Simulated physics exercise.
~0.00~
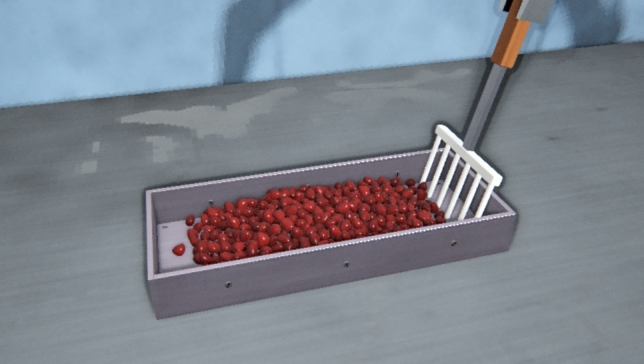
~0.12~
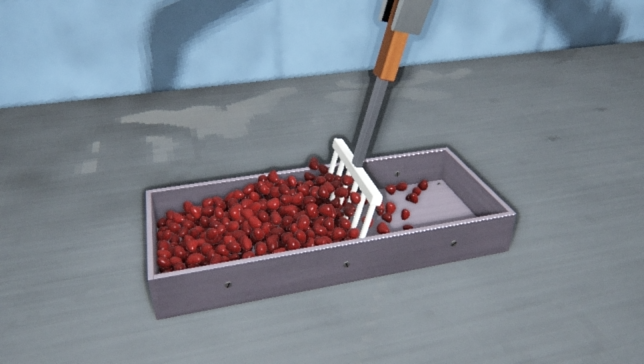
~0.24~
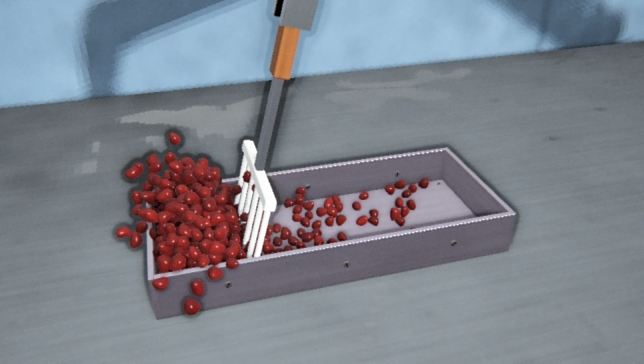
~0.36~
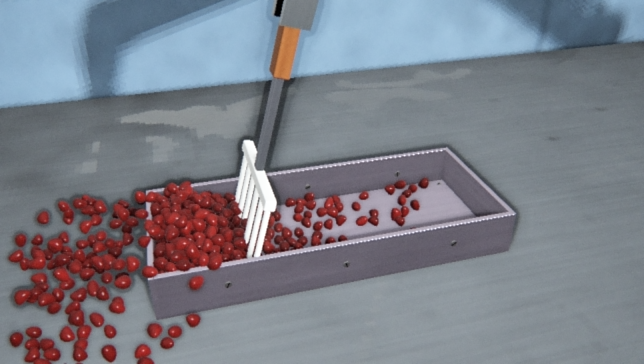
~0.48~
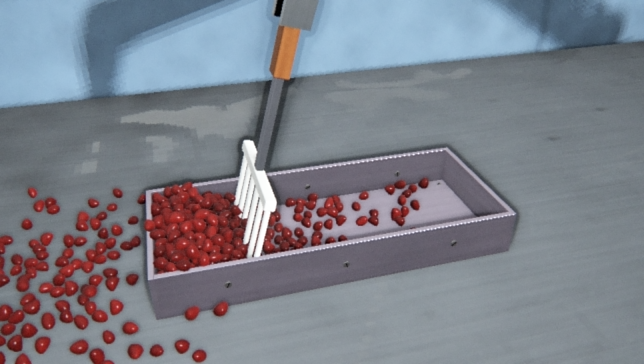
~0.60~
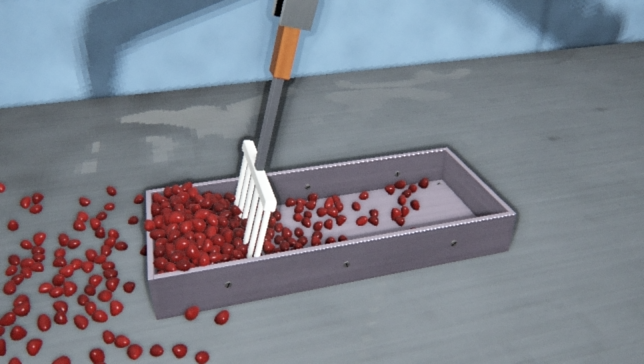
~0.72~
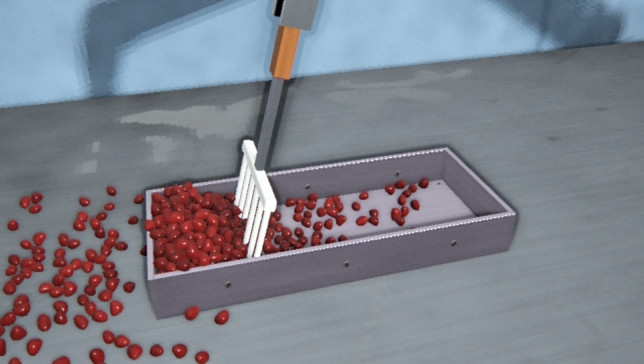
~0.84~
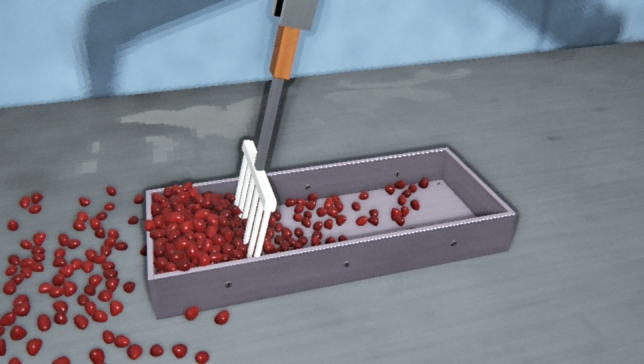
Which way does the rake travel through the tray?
The rake moves to the left, pushing the red beans ahead of it toward the left end of the tray.
